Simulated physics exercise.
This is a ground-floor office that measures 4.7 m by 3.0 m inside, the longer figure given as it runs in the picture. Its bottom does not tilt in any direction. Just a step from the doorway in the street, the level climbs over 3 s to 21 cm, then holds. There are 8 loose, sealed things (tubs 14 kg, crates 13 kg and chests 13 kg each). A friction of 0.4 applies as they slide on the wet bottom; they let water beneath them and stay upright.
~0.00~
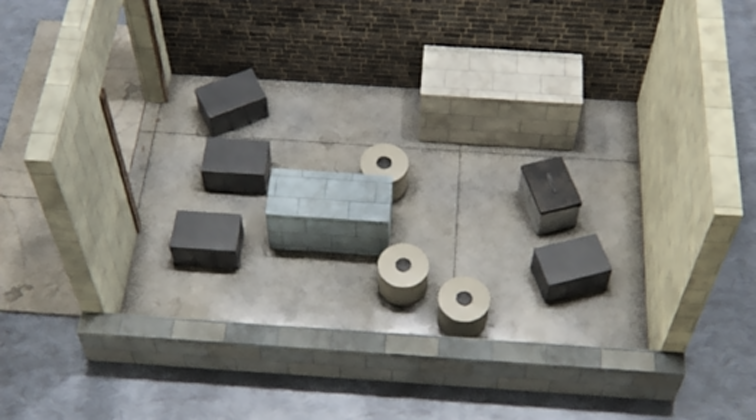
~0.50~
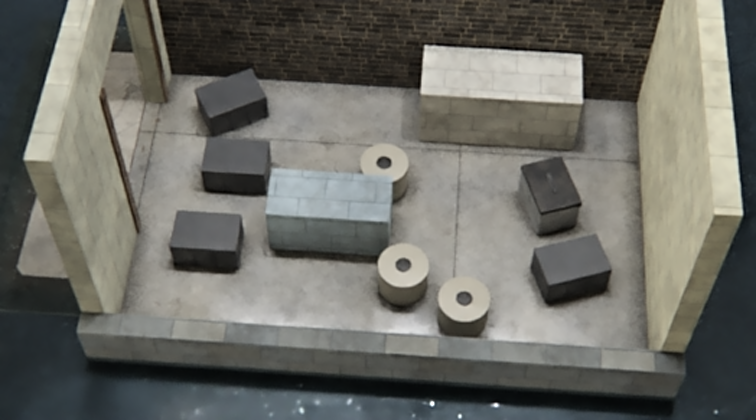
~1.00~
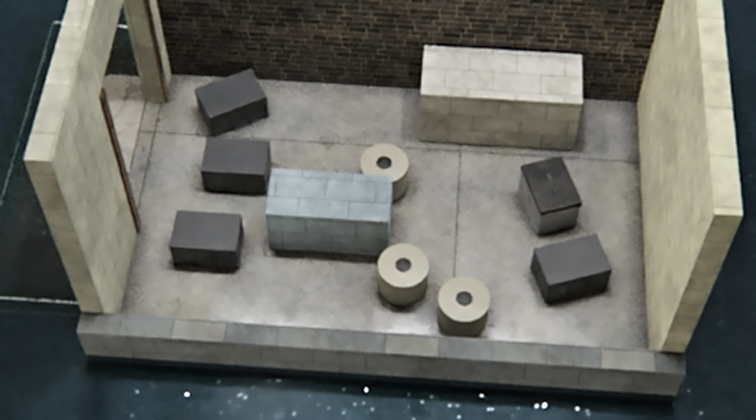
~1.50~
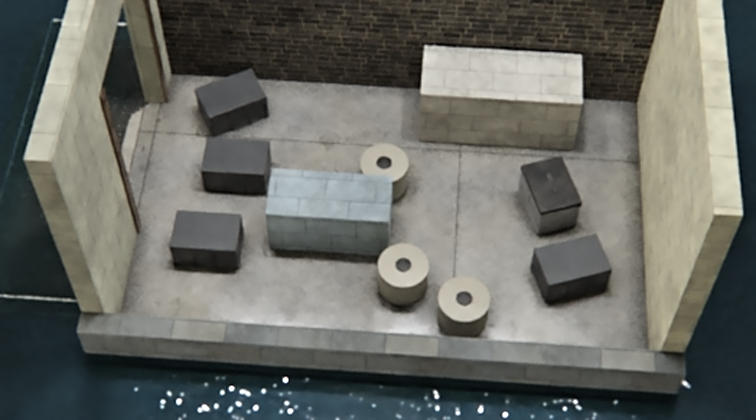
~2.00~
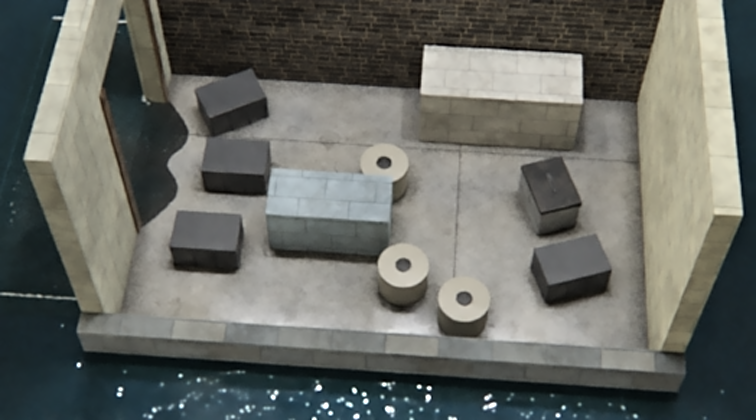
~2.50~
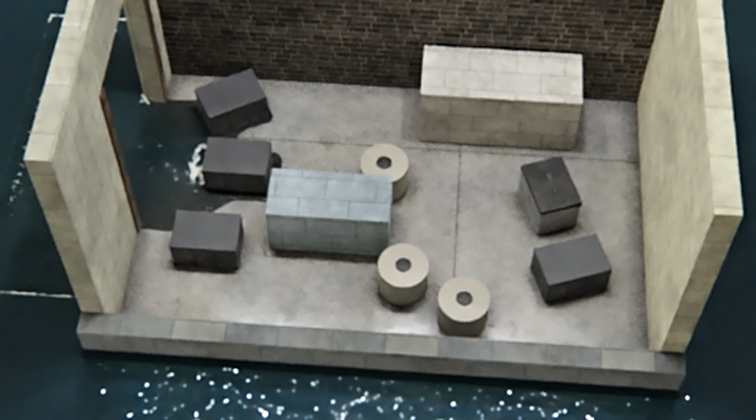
Dark water rising around a walled room of grey blocks and pale round tubs, then spreading through the left doorway across the floor.
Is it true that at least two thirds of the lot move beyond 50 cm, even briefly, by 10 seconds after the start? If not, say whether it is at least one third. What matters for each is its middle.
I'd predict that no fewer than two thirds of the things get moved that far.
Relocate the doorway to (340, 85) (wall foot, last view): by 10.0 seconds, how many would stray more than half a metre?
Then 7 of them would.
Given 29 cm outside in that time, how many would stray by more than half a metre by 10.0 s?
That would make 8 of them.
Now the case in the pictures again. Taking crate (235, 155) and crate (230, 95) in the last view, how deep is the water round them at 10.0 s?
Depth approx. 13 cm / 15 cm.
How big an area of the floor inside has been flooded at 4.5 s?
That flooded area is roughly 6.5 m2.
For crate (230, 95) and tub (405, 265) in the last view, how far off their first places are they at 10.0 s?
First 350 cm, then 10 cm.
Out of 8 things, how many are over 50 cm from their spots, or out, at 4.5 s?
Count: 2.
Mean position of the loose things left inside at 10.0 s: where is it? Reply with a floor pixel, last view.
The centre sits near (494, 280).
After 3.5 s 1 of 8 are over 50 cm from their spots; 0 afloat.
After 4.5 s 2 of 8 are over 50 cm from their spots; 0 afloat.
After 7.0 s 4 of 8 are over 50 cm from their spots; 2 afloat.
After 10.0 s 6 of 8 are over 50 cm from their spots, and 7 have been at some point; 7 afloat.
